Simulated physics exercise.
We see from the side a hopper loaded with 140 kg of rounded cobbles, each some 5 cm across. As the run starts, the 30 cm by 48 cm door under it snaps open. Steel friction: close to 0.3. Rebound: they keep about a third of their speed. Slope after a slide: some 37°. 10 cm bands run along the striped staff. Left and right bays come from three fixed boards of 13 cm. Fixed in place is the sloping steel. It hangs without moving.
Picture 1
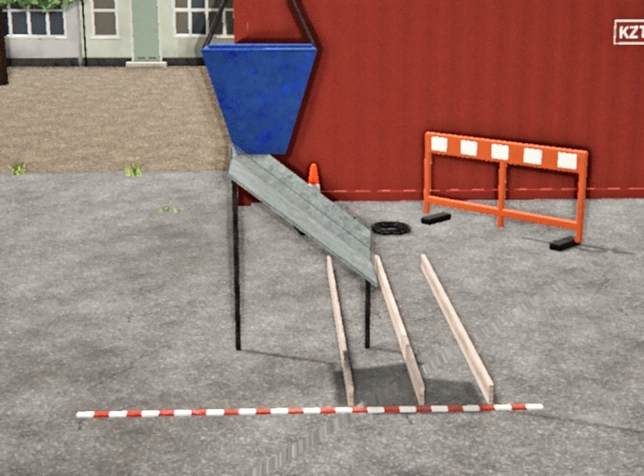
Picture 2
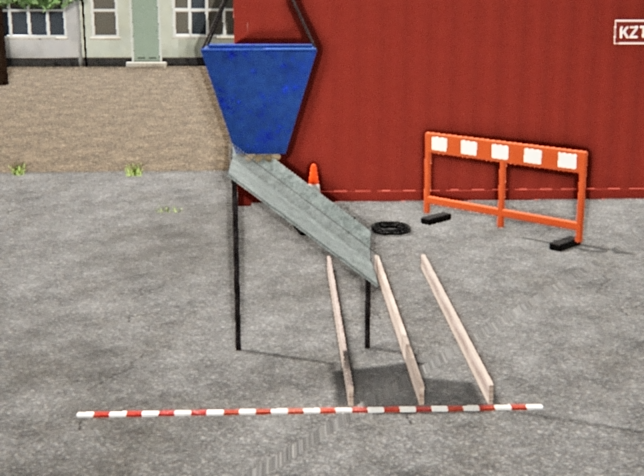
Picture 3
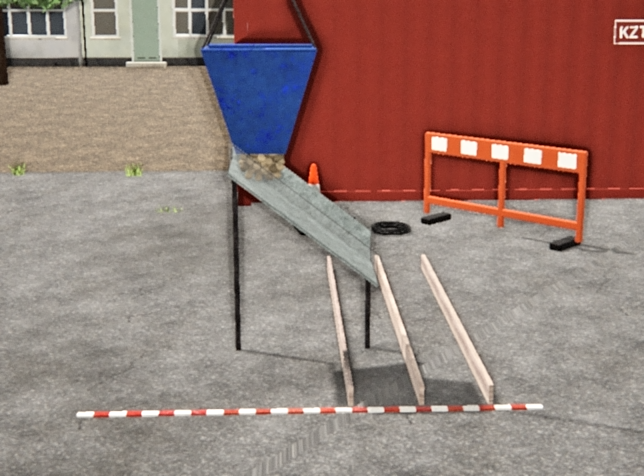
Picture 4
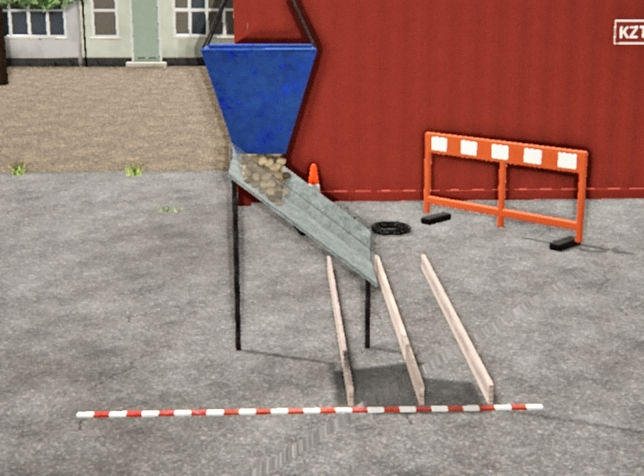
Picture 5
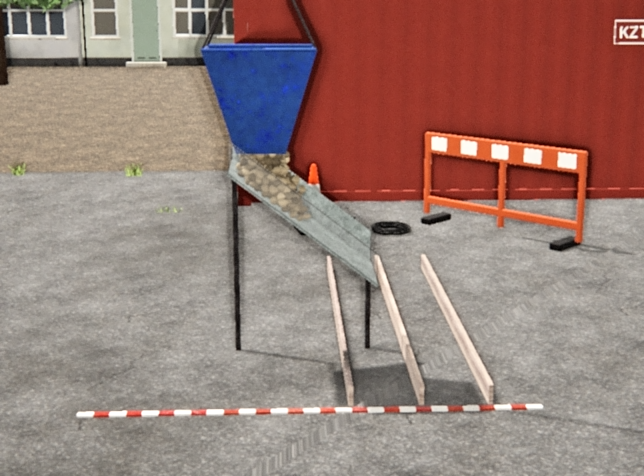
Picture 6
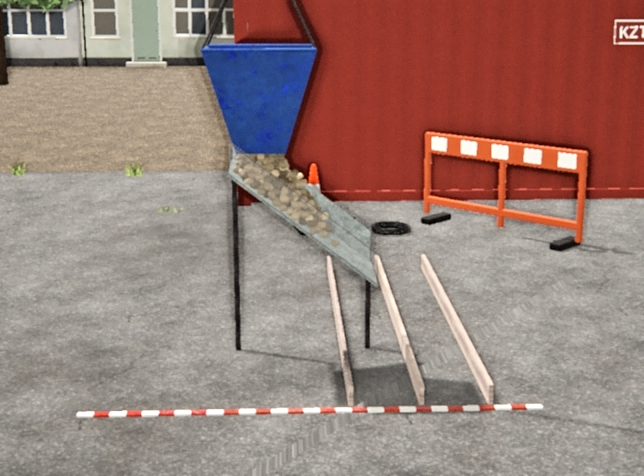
On a paved yard beside a red container, a blue hopper hung still while rounded cobbles came out of its bottom and slid down a sloping grey chute toward the right, spreading partway along it.
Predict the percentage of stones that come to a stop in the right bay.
Close to 80 percent.
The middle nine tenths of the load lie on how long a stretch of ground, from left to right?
Around 80 centimetres.
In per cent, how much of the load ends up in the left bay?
Around 0 in a hundred of the load.
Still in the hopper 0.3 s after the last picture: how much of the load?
Still inside: Roughly 5 percent.
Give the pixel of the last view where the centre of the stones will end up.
Pixel position of the middle approx (452, 362).
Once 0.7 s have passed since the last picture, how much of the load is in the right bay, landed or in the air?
I'd put it near 50 per cent.
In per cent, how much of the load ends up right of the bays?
Roughly 20 per cent of it.
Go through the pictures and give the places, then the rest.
The outlet is at (261, 146); nothing has dropped yet, in the first frame.
The outlet is at (261, 146); 5 % is out, in the second frame.
Outlet at (261, 146), the stream shows down to (257, 171); 85 % still inside, in the third frame.
Outlet at (261, 146), the stream shows down to (277, 197); 72 % still inside, in the fourth frame.
Outlet at (261, 146), the stream shows down to (299, 212); 60 % still inside, in the fifth frame.
Outlet at (261, 146), the stream shows down to (325, 231); 49 % still inside, in the sixth frame.
Then, 0.3 s after the last picture, 4 % in the hopper, 79 % on the steel, 2 % falling or lying left of the bays, 11 % falling or lying in the left bay, 4 % falling or lying in the right bay; the stones farthest right are at (448, 347).
Then, 0.7 s after the last picture, 0 % in the hopper, 32 % on the steel, 15 % falling or lying in the left bay, 51 % falling or lying in the right bay, 2 % falling or lying right of the bays; the stones farthest right are at (486, 345).
Then, 1.3 s after the last picture, 0 % in the hopper, 0 % falling or lying in the left bay, 82 % falling or lying in the right bay, 17 % falling or lying right of the bays; the stones farthest right are at (575, 359).
Then, 2.2 s after the last picture, 0 % in the hopper, 0 % falling or lying in the left bay, 80 % falling or lying in the right bay, 20 % falling or lying right of the bays; the stones farthest right are at (600, 357).
Then, 4.1 s after the last picture, 0 % in the hopper, 0 % in the left bay, 80 % in the right bay, 20 % right of the bays; the stones farthest right are at (600, 357).
